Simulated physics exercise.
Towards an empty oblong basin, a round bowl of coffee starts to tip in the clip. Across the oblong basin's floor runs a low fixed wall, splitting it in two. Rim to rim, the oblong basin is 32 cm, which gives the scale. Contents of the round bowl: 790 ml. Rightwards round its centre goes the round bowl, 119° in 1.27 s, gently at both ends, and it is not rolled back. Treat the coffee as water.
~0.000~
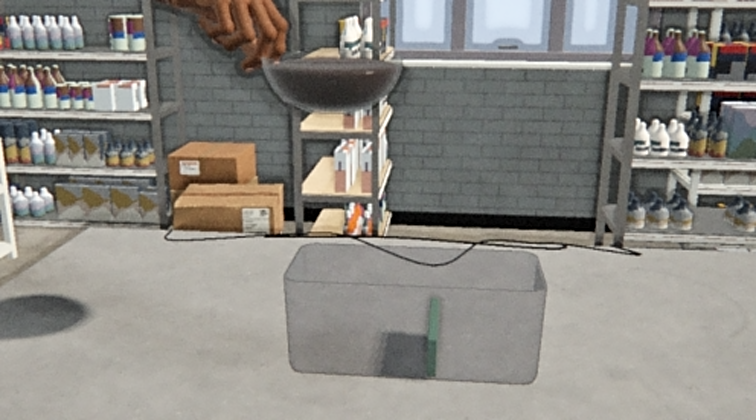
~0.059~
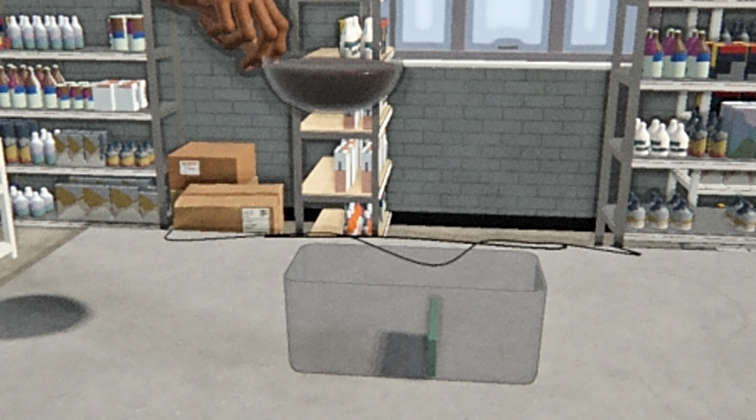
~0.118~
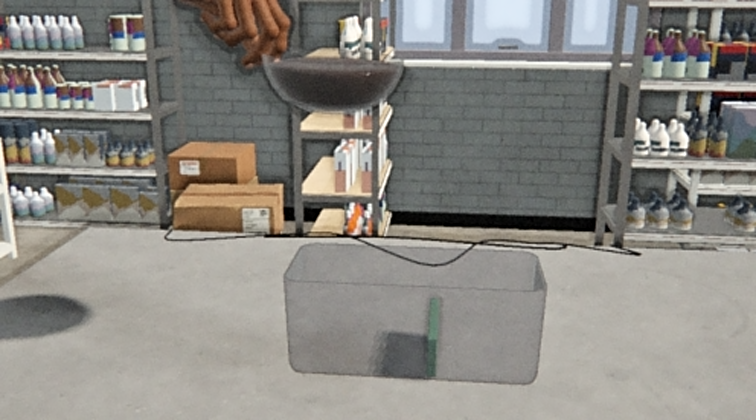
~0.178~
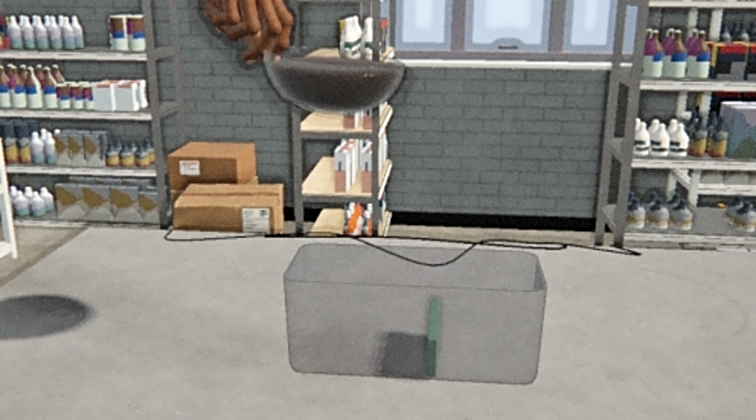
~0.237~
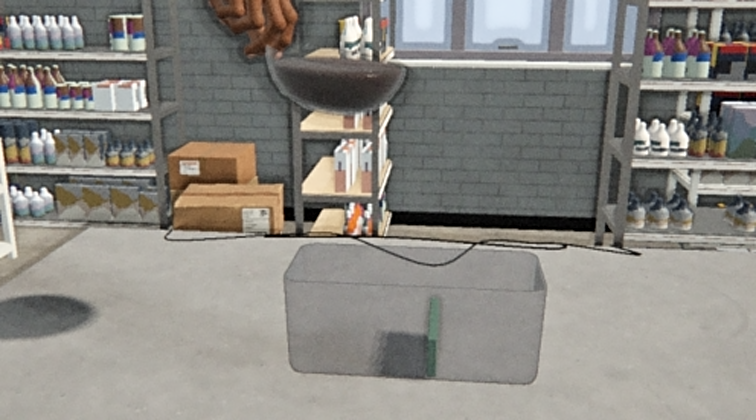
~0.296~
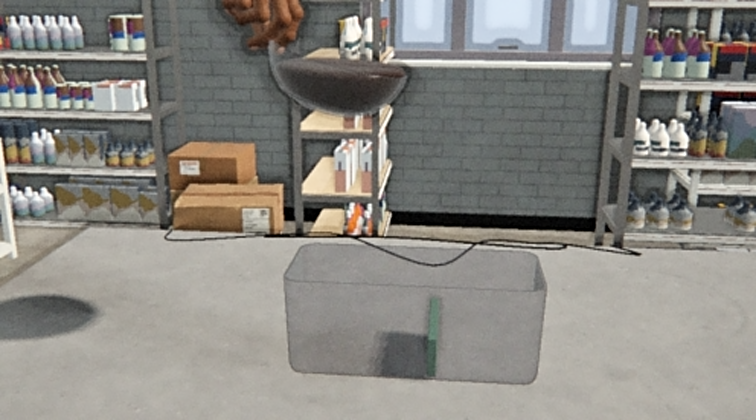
Dark round bowl of coffee tilting gently rightwards beside a brown hand, above an empty clear oblong basin with a green divider.
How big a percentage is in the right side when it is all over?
Roughly 74 per cent is in the right side.
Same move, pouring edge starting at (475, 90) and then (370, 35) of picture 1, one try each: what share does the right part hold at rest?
I'd expect close to 70 per cent and then close to 55 per cent.
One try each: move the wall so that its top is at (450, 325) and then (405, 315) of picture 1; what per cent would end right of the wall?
Respectively 65 and 90 %.
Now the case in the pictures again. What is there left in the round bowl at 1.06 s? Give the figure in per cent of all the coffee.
0 in a hundred, give or take.
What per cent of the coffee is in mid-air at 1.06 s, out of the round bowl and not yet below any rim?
Something like 2 per cent is in the air then.
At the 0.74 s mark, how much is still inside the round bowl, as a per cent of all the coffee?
Some 18 per cent.
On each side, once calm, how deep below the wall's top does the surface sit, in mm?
Roughly 46 mm on the left side and roughly 18 mm on the right.
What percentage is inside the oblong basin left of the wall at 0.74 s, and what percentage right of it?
Left roughly 3, right roughly 28.
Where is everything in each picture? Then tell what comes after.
It leans 0°; its right rim is at (402, 59); the coffee meets the walls at (269, 64) and (399, 66); the oblong basin's rim runs from (293, 262) to (541, 272); the wall's top is at (434, 319), in the first picture.
It leans 1°; its right rim is at (402, 60); the coffee meets the walls at (269, 63) and (399, 67), in the second picture.
It leans 3°; its right rim is at (403, 62); the coffee meets the walls at (271, 62) and (400, 68), in the third picture.
It leans 6°; its right rim is at (404, 66); the coffee meets the walls at (273, 61) and (401, 69), in the fourth picture.
It leans 10°; its right rim is at (405, 72); the coffee meets the walls at (274, 62) and (403, 69), in the fifth picture.
It leans 15°; its right rim is at (405, 79); the coffee meets the walls at (277, 62) and (405, 74); 2 per cent is over the edge, in the sixth picture.
After 0.74 s the tilt is 74° and 18 per cent is still to pour, 3 is left of the wall and 29 right of it.
After 1.06 s the tilt is 111° and 0 per cent is still to pour, 21 is left of the wall and 74 right of it.
After 1.40 s the tilt is 119° and 0 per cent is still to pour, 23 is left of the wall and 74 right of it.
After 1.77 s the tilt is 119° and 0 per cent is still to pour, 23 is left of the wall and 74 right of it.
In the end 23 per cent lies left of the wall, 74 right of it and 3 outside.
